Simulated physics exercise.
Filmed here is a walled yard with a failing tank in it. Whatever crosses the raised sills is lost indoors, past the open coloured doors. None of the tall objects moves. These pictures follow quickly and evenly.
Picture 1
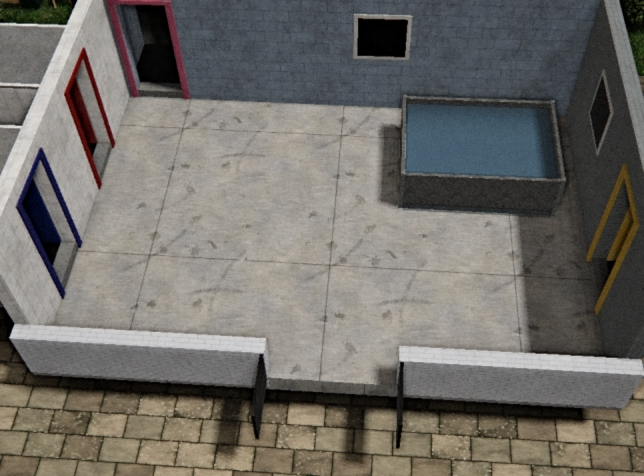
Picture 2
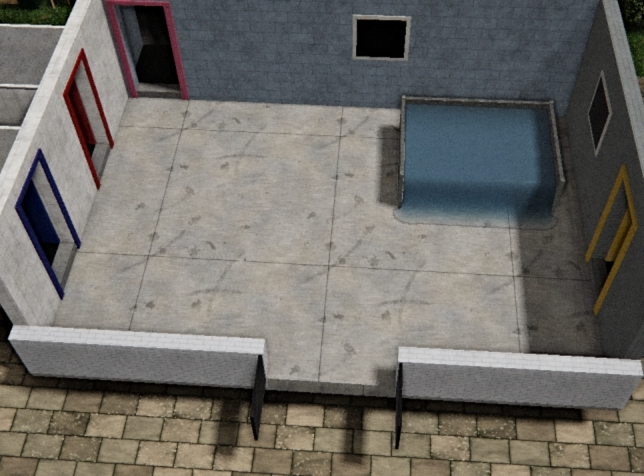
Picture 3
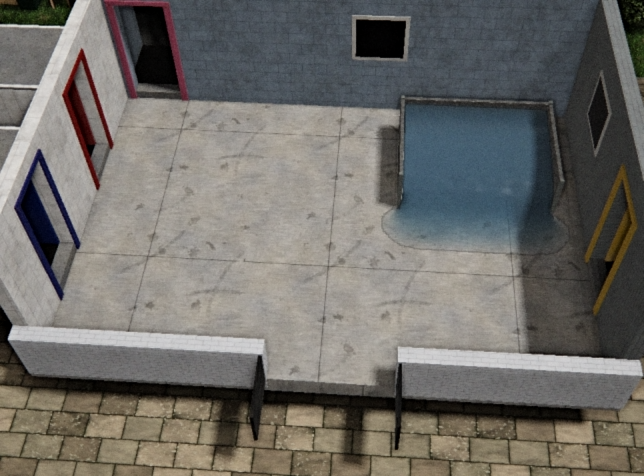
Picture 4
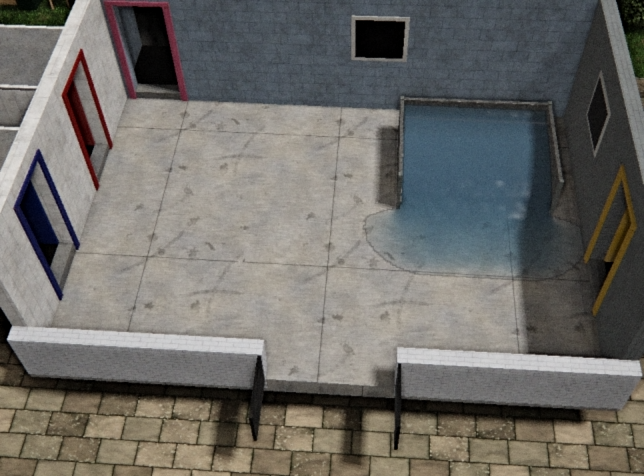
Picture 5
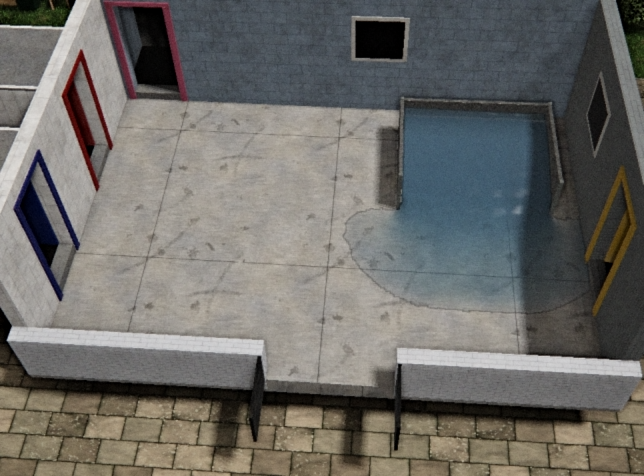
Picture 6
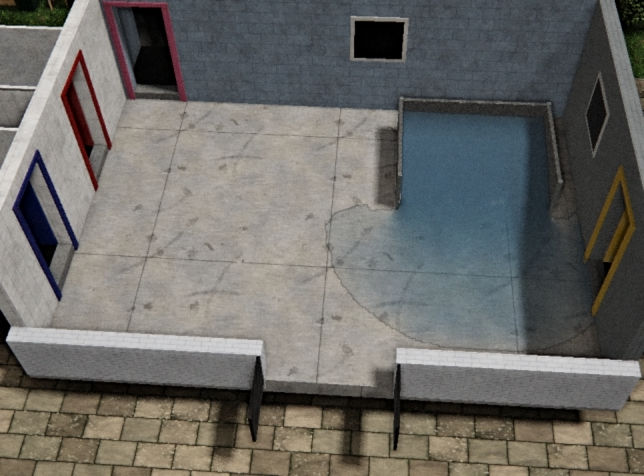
The clip shows a walled yard with a raised water tank in the back right corner; the tank's front side gives way, and water pours out, spreading forward and sideways across the pale floor in a widening, rounded sheet.
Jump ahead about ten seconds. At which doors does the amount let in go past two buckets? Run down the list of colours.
One by one: Most likely the yellow door gets too much water; most likely the blue door gets two buckets or less; most likely the red door gets two buckets or less; most likely the pink door gets two buckets or less.
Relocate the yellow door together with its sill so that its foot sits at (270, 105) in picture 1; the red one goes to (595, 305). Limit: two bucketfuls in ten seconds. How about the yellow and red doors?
Looking at it, yellow door fails to reach the limit, and red door tops the limit.
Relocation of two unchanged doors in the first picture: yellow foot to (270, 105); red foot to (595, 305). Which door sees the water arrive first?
The one in red.
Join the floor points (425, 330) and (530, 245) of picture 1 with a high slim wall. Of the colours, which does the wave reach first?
I say the one in yellow.
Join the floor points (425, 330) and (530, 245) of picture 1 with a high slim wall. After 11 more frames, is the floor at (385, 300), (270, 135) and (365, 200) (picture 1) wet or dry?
Taking the points in the order given, they are inundated, high and dry and high and dry.
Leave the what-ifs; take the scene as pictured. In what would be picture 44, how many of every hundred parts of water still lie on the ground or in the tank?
Estimate: Near 82 %.
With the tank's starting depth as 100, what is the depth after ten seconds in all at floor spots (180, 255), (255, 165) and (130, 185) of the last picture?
The depths come to near 8, 12 and 6 per cent respectively.
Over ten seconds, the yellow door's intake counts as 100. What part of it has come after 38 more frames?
The figure is near 100 per cent.
A moment on, water covers 35 % of the floor; the yellow door under two buckets in, the blue door not reached, the red door not reached, the pink door not reached.
Next, water covers 35 % of the floor; the yellow door under two buckets in, the blue door not reached, the red door not reached, the pink door not reached.
Then, water covers 40 % of the floor; the yellow door over two buckets in, the blue door not reached, the red door not reached, the pink door not reached.
Later, water covers 80 % of the floor; the yellow door far over two buckets in, the blue door wet at the sill, nothing in, the red door wet at the sill, nothing in, the pink door not reached.
In the end, water covers 95 % of the floor; the yellow door far over two buckets in, the blue door wet at the sill, nothing in, the red door wet at the sill, nothing in, the pink door wet at the sill, nothing in.
